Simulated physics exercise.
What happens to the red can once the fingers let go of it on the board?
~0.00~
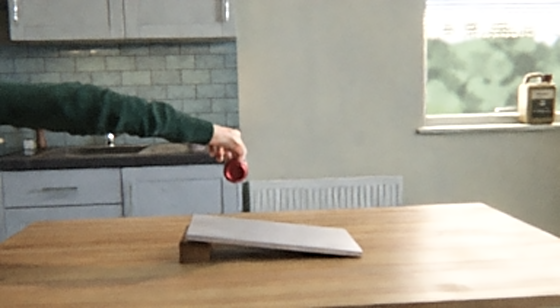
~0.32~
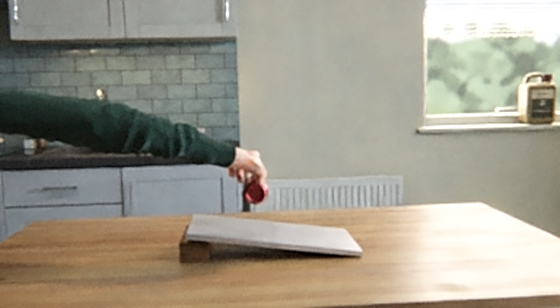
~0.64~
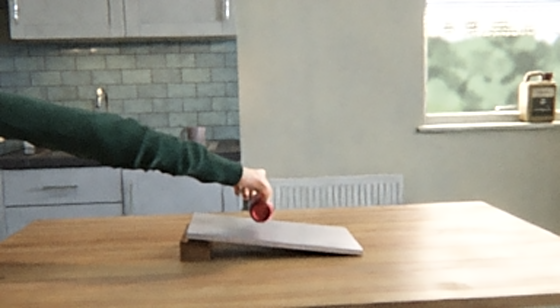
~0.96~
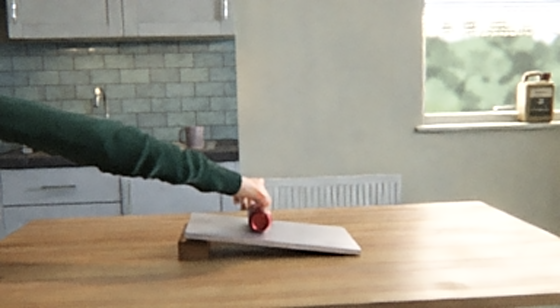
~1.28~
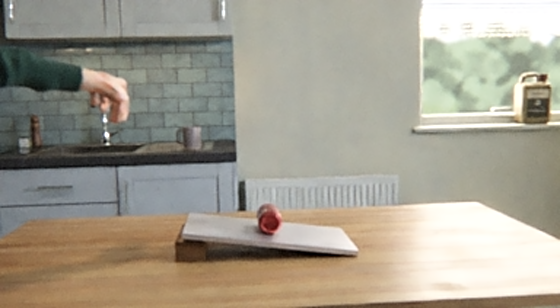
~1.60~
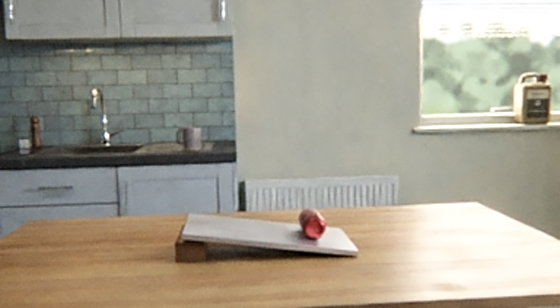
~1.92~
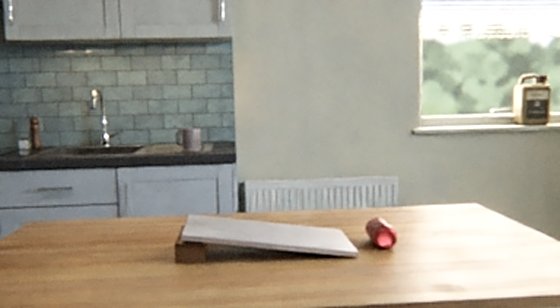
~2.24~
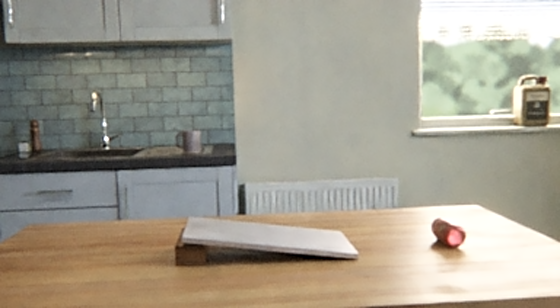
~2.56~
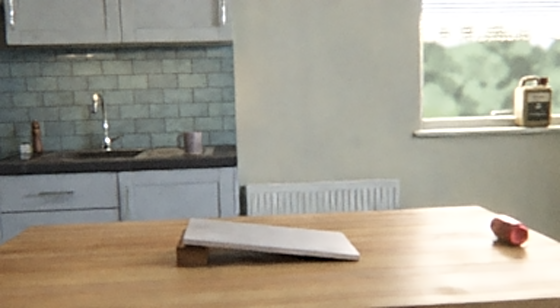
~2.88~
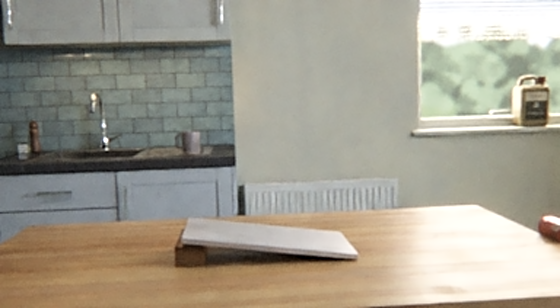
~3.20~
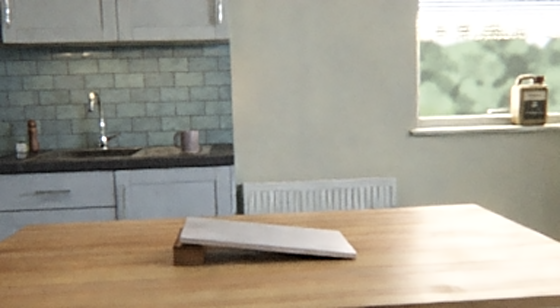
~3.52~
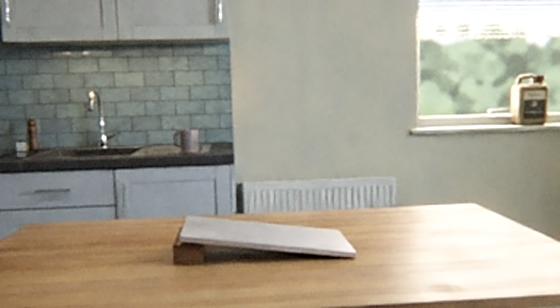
The red can does not stay put but rolls down the sloping board to the right and onto the table.
